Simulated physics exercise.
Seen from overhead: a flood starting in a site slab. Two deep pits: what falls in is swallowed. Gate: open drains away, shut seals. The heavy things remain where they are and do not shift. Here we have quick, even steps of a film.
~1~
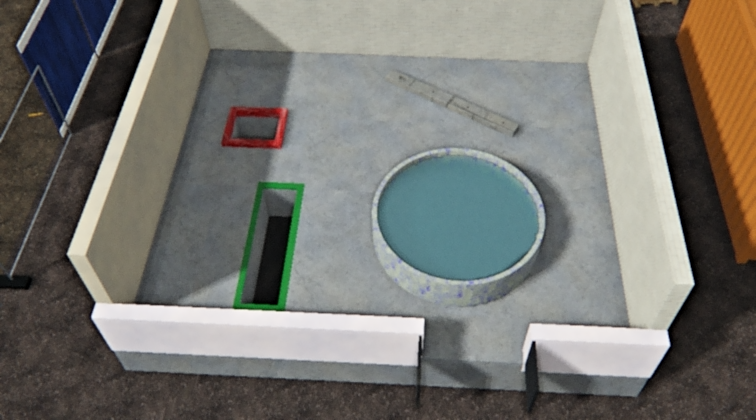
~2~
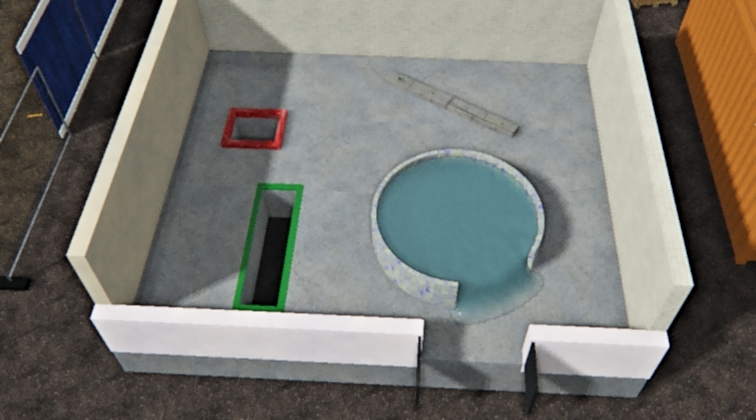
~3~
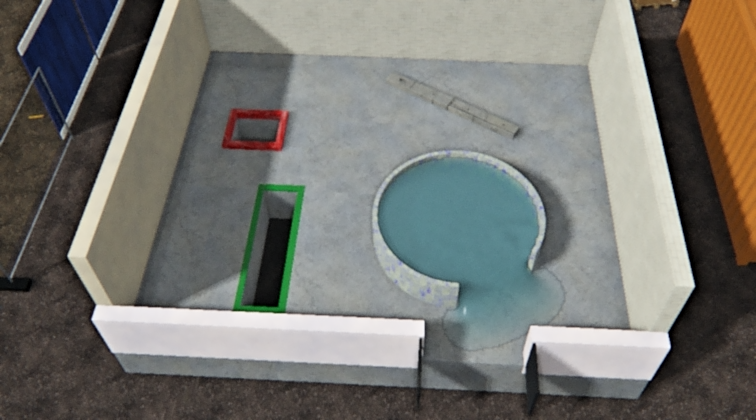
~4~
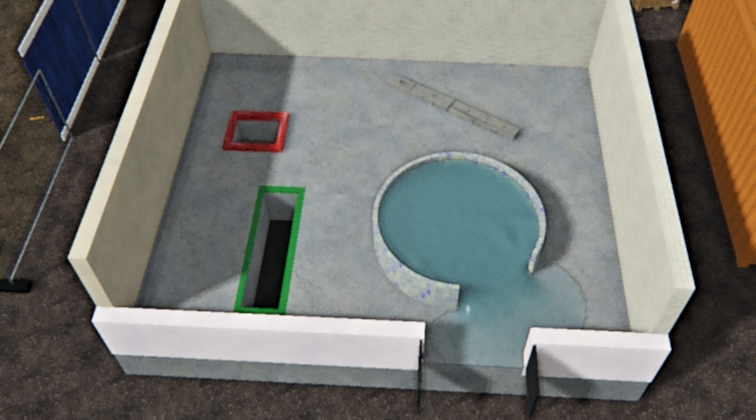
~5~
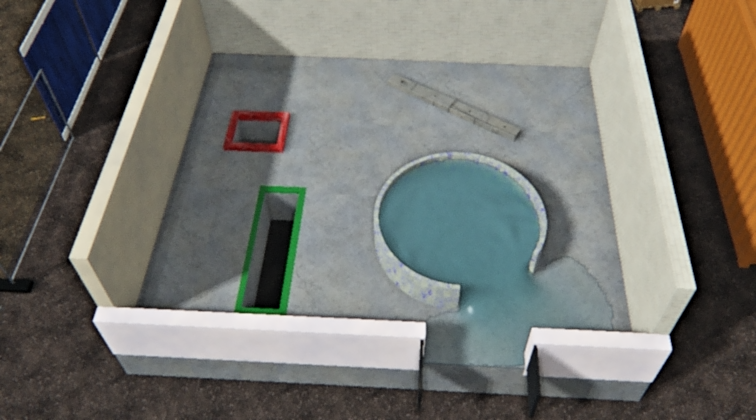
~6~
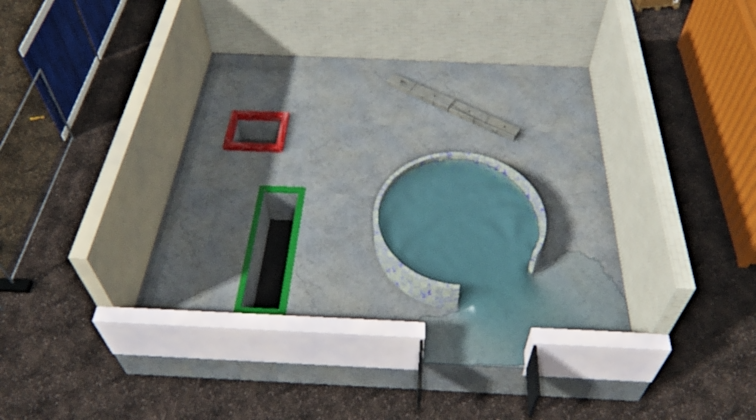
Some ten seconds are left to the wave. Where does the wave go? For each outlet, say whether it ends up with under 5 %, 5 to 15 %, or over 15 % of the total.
The gate carries off plenty - exceeding fifteen per cent; the green pit carries off next to nothing - beneath five per cent; the red pit carries off next to nothing - beneath five per cent.
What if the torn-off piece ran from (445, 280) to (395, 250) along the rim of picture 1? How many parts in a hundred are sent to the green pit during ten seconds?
Roughly 30 per cent goes to the green pit.
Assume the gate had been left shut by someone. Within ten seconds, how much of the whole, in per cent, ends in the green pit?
The green pit gets 12 per cent.
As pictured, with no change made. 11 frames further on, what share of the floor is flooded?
I'd say 10 per cent.
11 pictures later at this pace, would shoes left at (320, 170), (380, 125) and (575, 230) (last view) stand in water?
Points in order - 1: Unwetted; 2: Unwetted; 3: Inundated.
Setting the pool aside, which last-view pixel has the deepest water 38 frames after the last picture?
I would point to (619, 358).
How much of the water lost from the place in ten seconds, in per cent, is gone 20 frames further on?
Estimate: Some 55 %.
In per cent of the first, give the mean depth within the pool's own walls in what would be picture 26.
46 percent or so.
A moment on, water covers 10 % of the floor; the gate 6 %, the green pit 0 %, the red pit 0 %.
Next, water covers 10 % of the floor; the gate 13 %, the green pit 0 %, the red pit 0 %.
Then, water covers 25 % of the floor; the gate 21 %, the green pit 0 %, the red pit 0 %.
Later, water covers 40 % of the floor; the gate 30 %, the green pit 0 %, the red pit 0 %.
In the end, water covers 60 % of the floor; the gate 37 %, the green pit 0 %, the red pit 0 %.
